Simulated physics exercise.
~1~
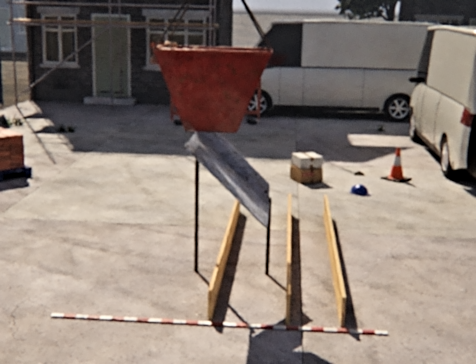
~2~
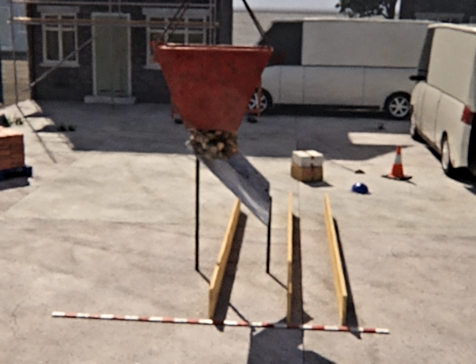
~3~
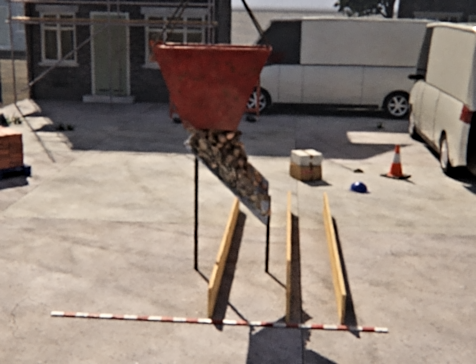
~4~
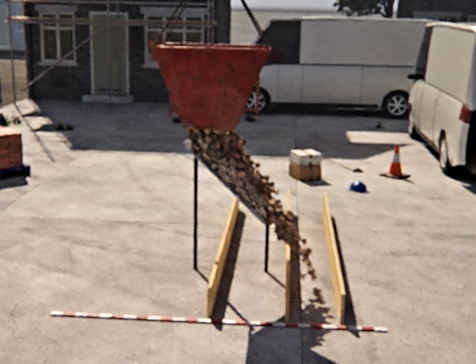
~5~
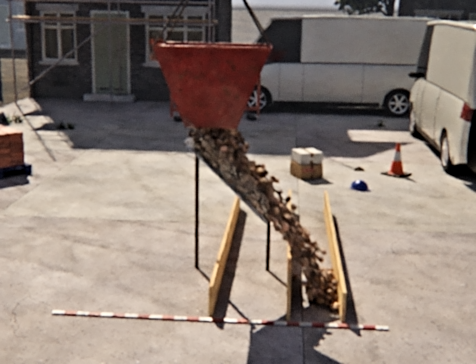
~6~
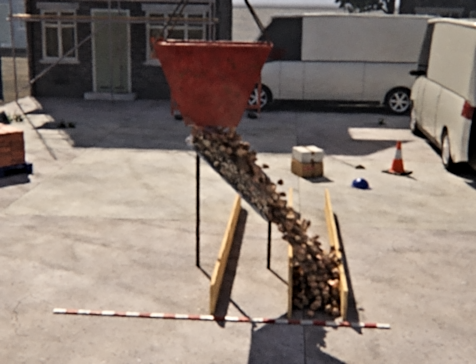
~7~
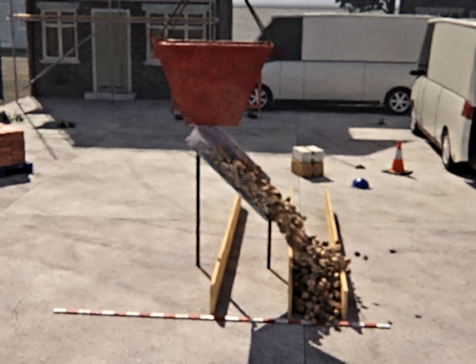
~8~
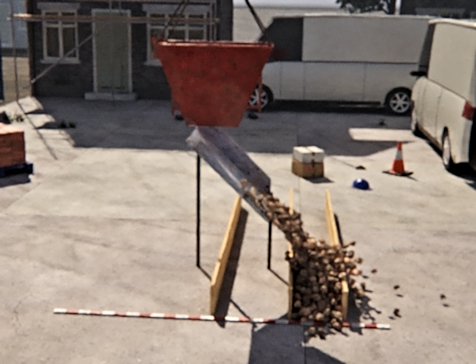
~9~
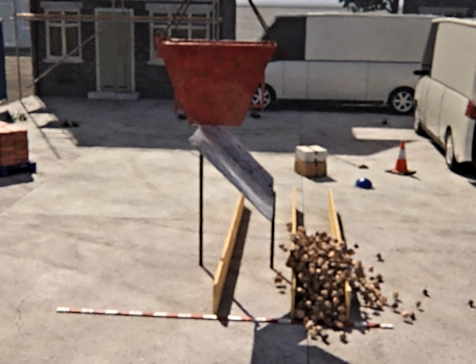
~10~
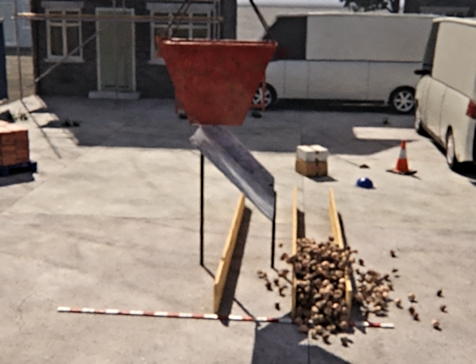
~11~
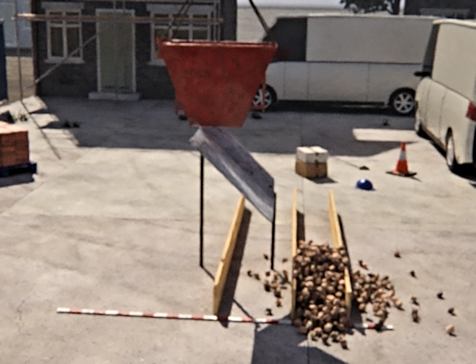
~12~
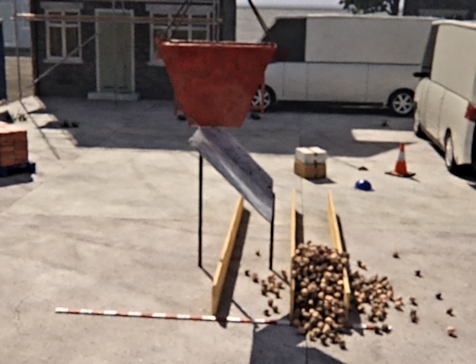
A red skip hangs still over a sunlit concrete yard, seen from the front and slightly above by a gently swaying camera. Beneath it a fixed grey steel slide on thin black legs slopes down to the right towards three wooden boards, with a red and white striped pole in front and pale vans, a cone and a building behind. Brown stones drop from the skip, cover the steel and tumble off its lower end. They pour into the right bay, pile up and spill forward and over the right board. The slide empties, leaving most stones heaped in the right bay, some scattered farther right and very few in the left.
